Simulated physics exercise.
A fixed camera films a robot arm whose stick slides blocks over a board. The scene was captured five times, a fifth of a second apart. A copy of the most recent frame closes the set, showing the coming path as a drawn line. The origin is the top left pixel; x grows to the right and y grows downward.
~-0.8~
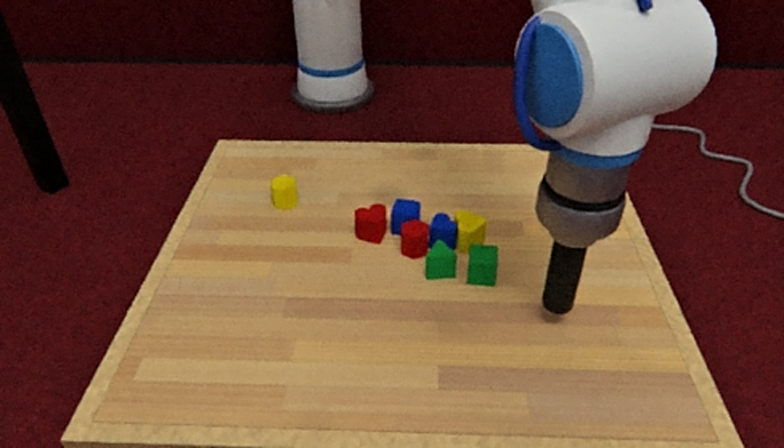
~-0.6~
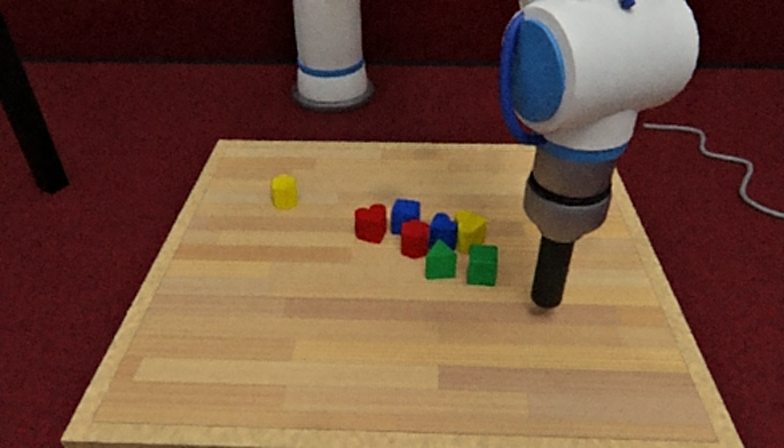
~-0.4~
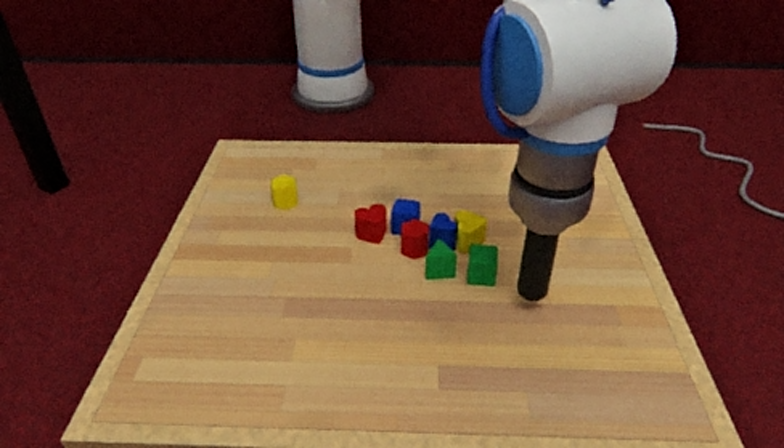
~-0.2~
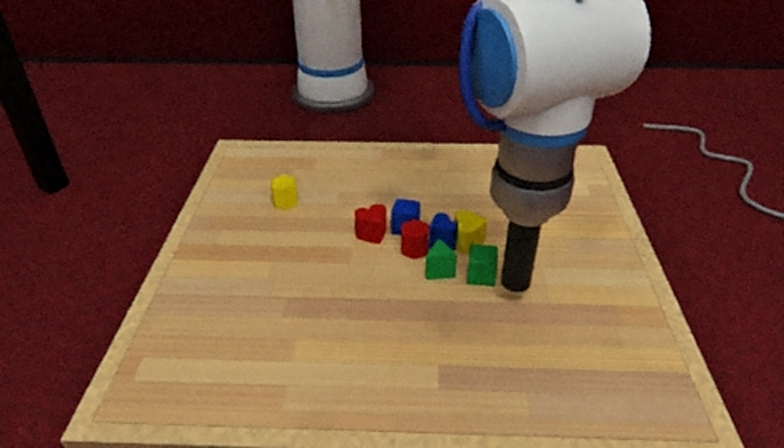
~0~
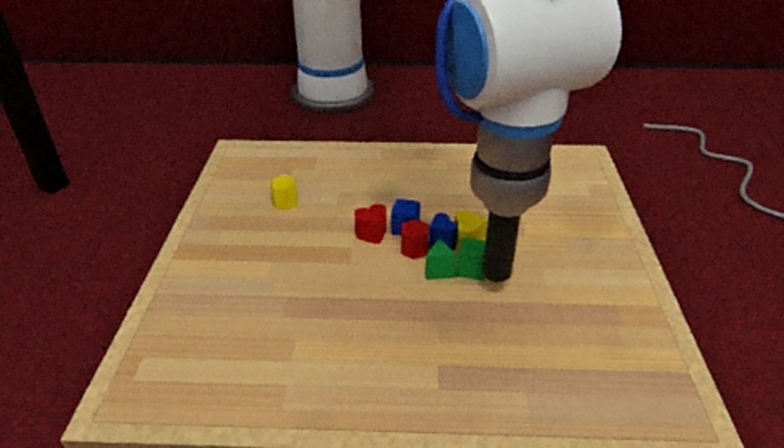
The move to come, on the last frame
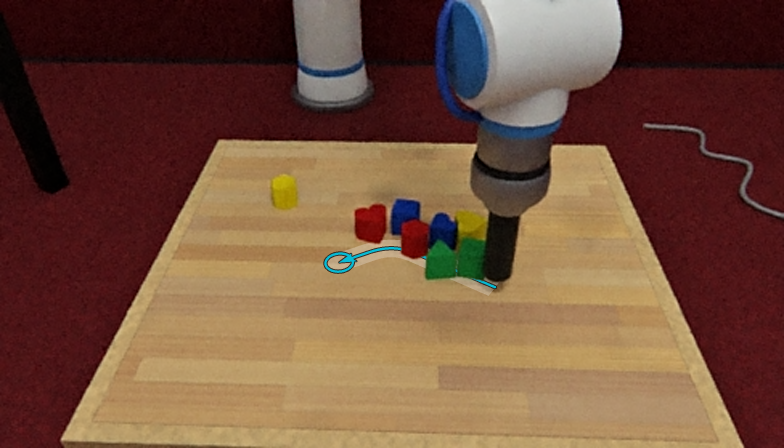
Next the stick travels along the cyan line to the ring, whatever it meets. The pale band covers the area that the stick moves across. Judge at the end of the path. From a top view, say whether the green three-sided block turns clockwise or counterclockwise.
Seen from above, its turn is counter-clockwise.
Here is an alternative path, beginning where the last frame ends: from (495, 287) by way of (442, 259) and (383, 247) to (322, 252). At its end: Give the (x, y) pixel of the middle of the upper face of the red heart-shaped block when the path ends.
At pixel (332, 198).
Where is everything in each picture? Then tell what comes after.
In the first picture, stick's lower end at (557, 305); red heart-shaped block at (372, 213); red hexagon at (415, 227); green three-sided block at (441, 249); blue heart-shaped block at (443, 221); green square piece at (484, 253).
In the second picture, stick at (546, 299); blocks still.
In the third picture, stick at (532, 292); blocks still.
In the fourth picture, stick at (516, 284); blocks still.
In the fifth picture, stick at (497, 274); red heart-shaped block at (372, 213); red hexagon at (415, 227); green three-sided block at (441, 249); blue heart-shaped block at (443, 221); green square piece at (474, 247).
Drawn move, from (495, 287) by way of (443, 265) and (392, 248) to (339, 262).
What follows on the original path. One third of the way, stick at (443, 252); green three-sided block at (420, 247); blue heart-shaped block at (436, 210), turned 15° anticlockwise; green square piece at (441, 225), turned 75° clockwise.
Two thirds of the way, stick at (391, 236); red heart-shaped block at (350, 206), turned 30° clockwise; red hexagon at (370, 216), turned 15° anticlockwise; green three-sided block at (408, 246), turned 25° anticlockwise; blue heart-shaped block at (437, 203), turned 10° clockwise; green square piece at (430, 217), turned 105° clockwise.
At the end, stick at (338, 250); red heart-shaped block at (343, 203), turned 45° clockwise; red hexagon at (357, 215); green three-sided block at (408, 246), turned 25° anticlockwise; blue heart-shaped block at (437, 203), turned 10° clockwise; green square piece at (430, 217), turned 105° clockwise.
